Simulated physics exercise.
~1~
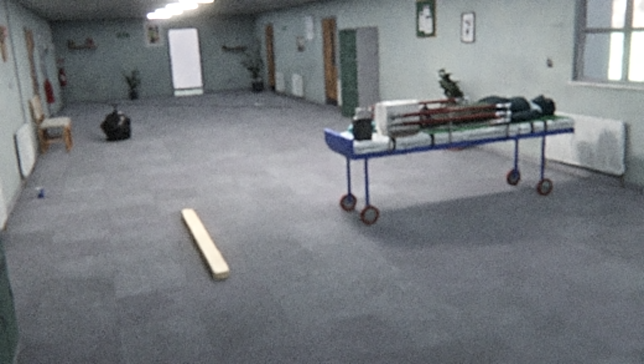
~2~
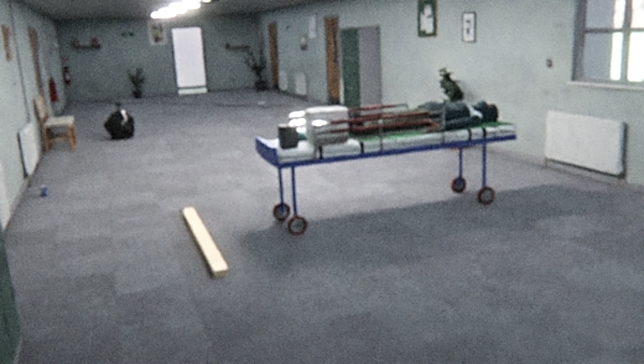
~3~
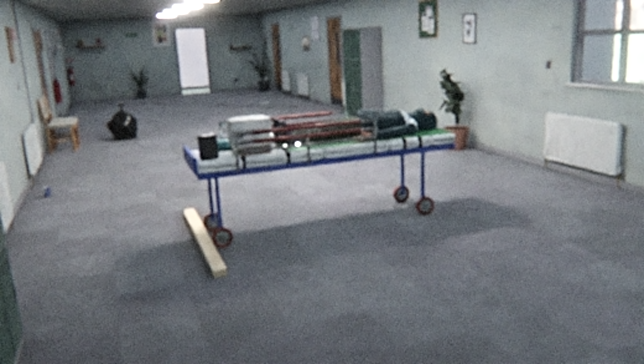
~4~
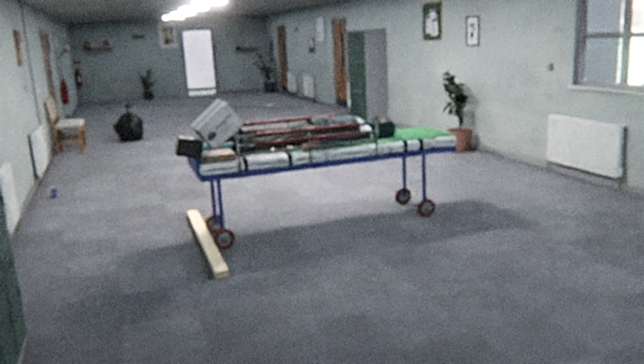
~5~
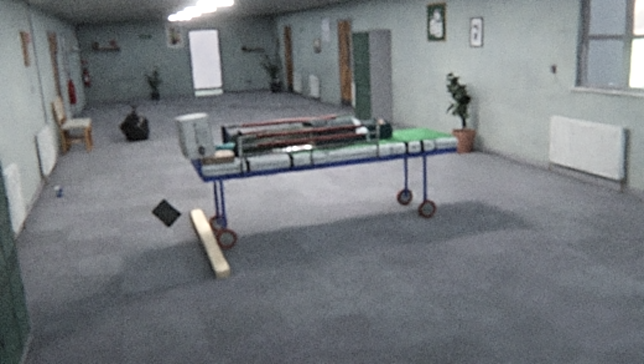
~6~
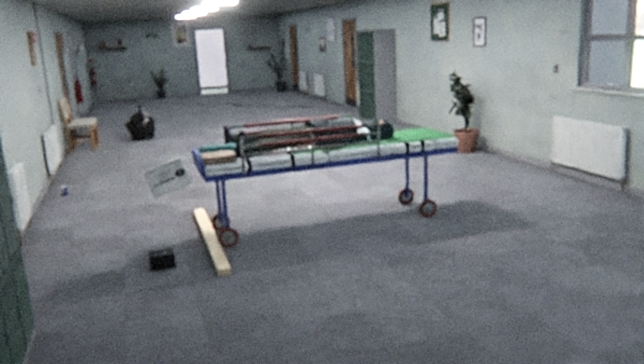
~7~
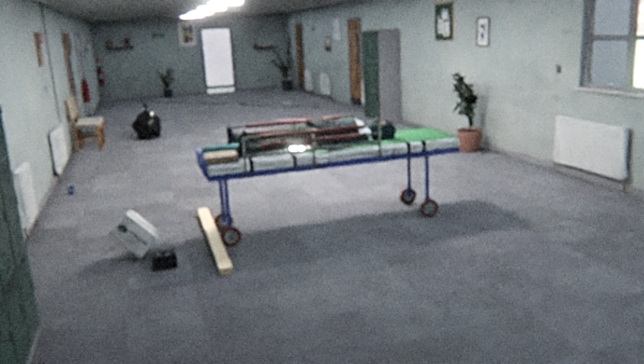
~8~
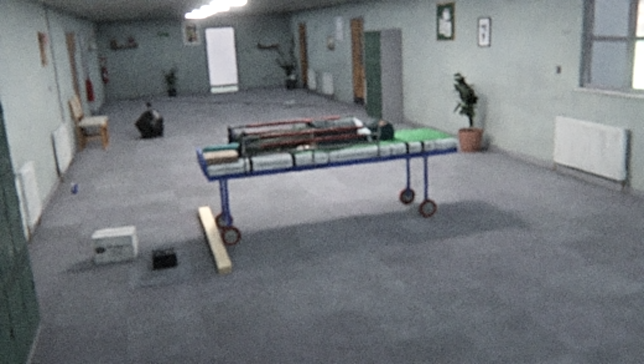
The clip shows a wheeled trolley carrying a limp figure and loose kit rolling left across a grey room until it stops against a wooden sill. The figure slides a little farther and stays aboard, while a black object and then a white case topple onto the floor.
